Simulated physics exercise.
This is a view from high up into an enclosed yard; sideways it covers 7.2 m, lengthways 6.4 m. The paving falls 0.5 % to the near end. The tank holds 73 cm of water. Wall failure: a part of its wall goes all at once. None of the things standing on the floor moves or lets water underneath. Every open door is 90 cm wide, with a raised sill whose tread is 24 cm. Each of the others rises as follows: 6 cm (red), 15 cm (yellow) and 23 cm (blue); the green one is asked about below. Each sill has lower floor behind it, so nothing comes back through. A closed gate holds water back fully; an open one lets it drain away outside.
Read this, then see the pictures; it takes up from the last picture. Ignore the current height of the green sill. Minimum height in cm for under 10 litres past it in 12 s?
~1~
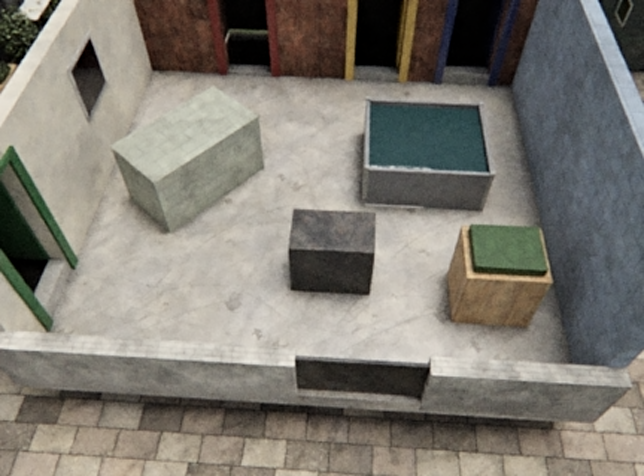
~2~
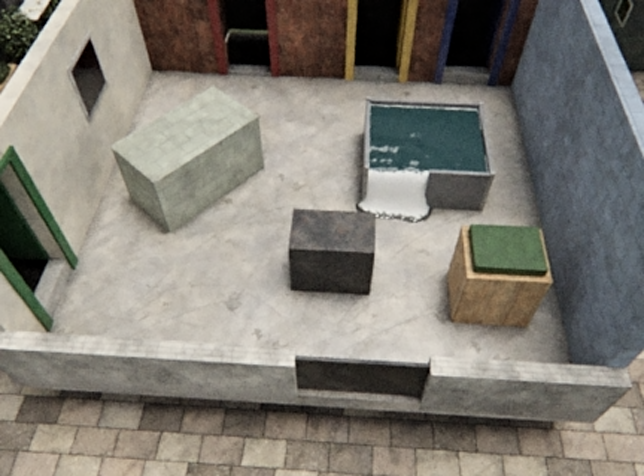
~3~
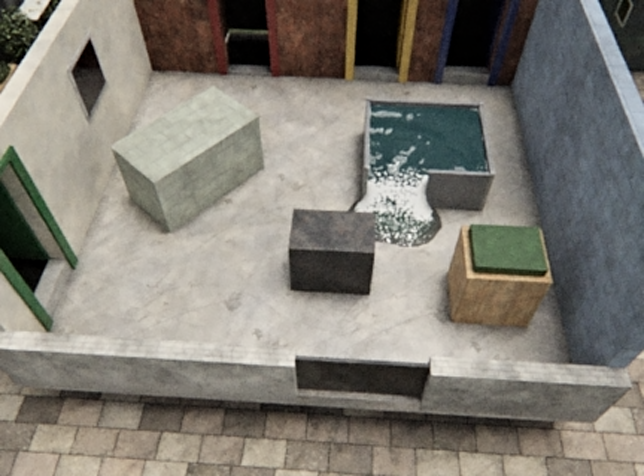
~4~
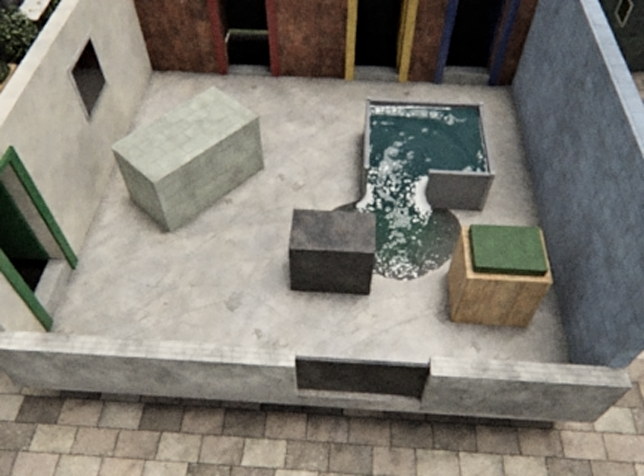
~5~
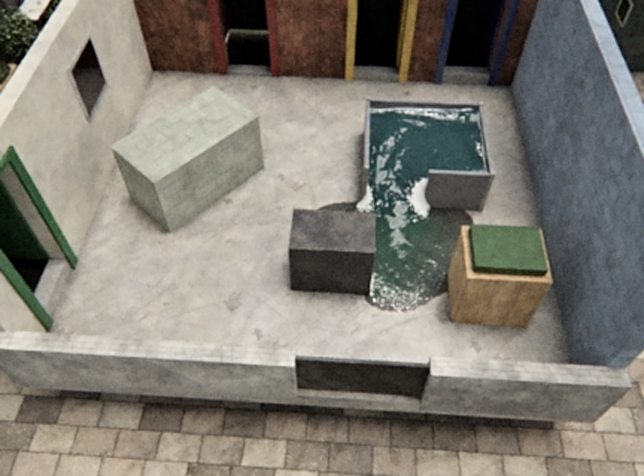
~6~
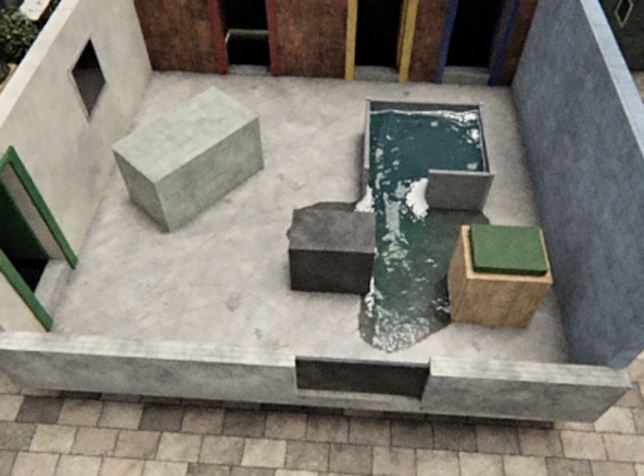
Approx. 14.5 cm.
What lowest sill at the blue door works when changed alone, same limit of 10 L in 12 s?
Blue: 8.5 cm.
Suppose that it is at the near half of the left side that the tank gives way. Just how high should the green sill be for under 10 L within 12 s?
It needs to be about 16 cm high.
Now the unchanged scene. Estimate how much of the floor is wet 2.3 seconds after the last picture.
Roughly 45 percent of the floor.
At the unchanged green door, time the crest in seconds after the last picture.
3.5 s.
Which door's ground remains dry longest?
Last comes the red one.
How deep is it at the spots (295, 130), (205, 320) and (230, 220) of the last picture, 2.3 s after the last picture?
Close to 0, 3 and 10 cm, one after the other.
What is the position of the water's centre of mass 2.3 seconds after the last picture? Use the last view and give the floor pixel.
The water is centred around (379, 243) in the last picture's pixels.
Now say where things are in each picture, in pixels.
The tank at (426, 138) is whole and still, 73 cm deep; the green door at (35, 253) is dry, in the first frame.
The front is at (411, 219), 0.3 m from the gap at (395, 194); 0.2 m2 of floor is wet, 73 cm left at the back, in the second frame.
The gap is at (395, 194), the front 0.8 m out at (404, 242); the back of the tank holds 73 cm, in the third frame.
Water pours out at (395, 195) and has run 1.4 m, to (389, 273); about 8 cm deep outside, 67 cm at the back, in the fourth frame.
The gap is at (395, 195), the front 1.9 m out at (381, 304); the back of the tank holds 62 cm, in the fifth frame.
Water pours out at (395, 195) and has run 2.5 m, to (377, 341); about 6 cm deep outside, 63 cm at the back; the green door at (35, 253), 5.3 m from the gap, is still 3.5 m from the nearest water, in the sixth frame.
Then, 0.7 s after the last picture water covers 20 % of the floor, deepest (40 cm) near (362, 249); it has not reached the green door.
Then, 2.3 s after the last picture water covers 45 % of the floor, deepest (30 cm) near (567, 394); 12 cm at the green door, 0 litres in over its 27 cm sill.
Then, 11.3 s after the last picture water covers 100 % of the floor, deepest (9 cm) near (195, 371); 7 cm at the green door, 0 litres in over its 27 cm sill.
At the green door as built, the water peaked near 18 cm, 3.7 s after the last picture.
With a sill of 11.5 cm, 25 litres would have come in within the 12 s; with 18.5 cm, 2 litres. So under 10 litres takes about 14.5 cm.
